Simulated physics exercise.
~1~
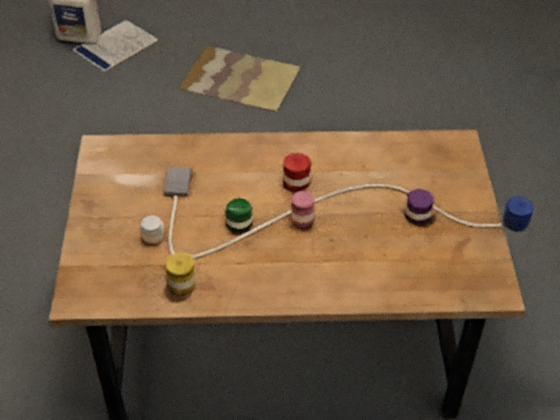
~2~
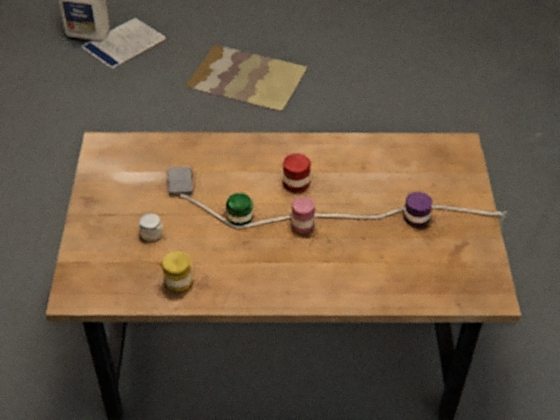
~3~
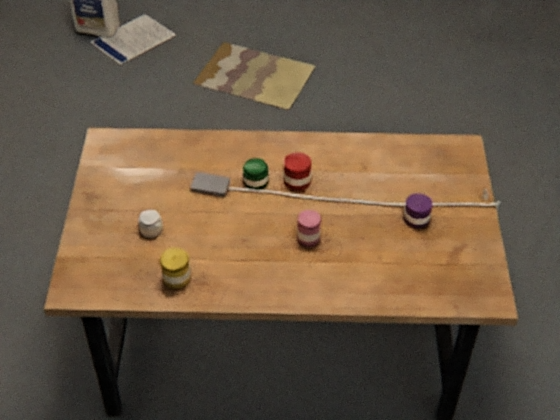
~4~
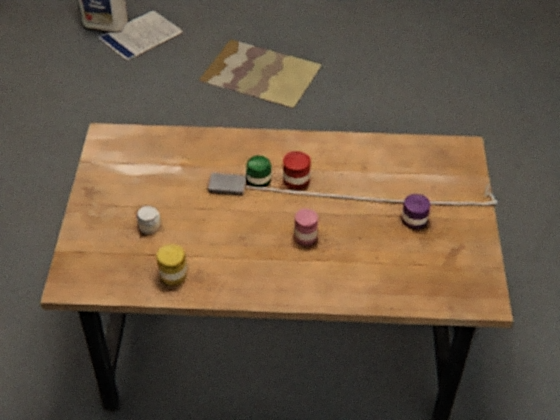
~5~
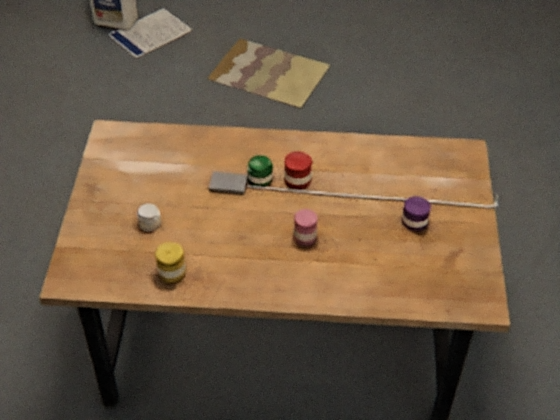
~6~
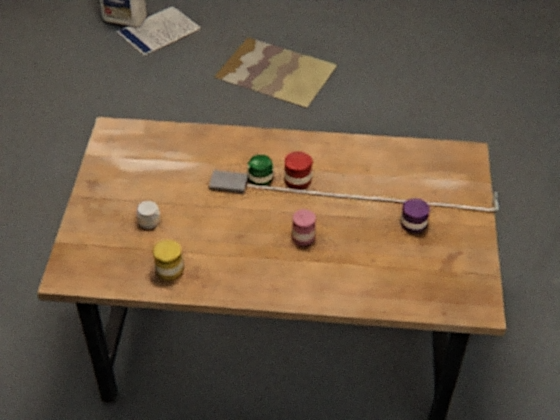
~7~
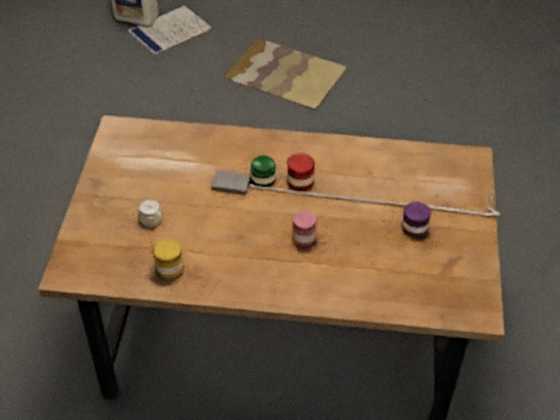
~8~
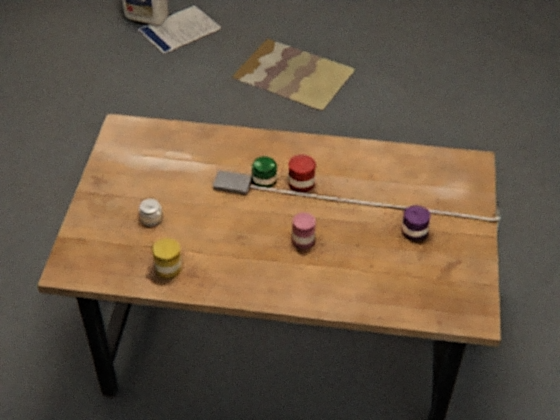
On a wooden table, a blue jar tied to a cord dropped off the right side, pulling the cord taut and dragging the grey block rightward; the green jar was pushed up beside the red one, the pink one slid slightly down, and everything settled.
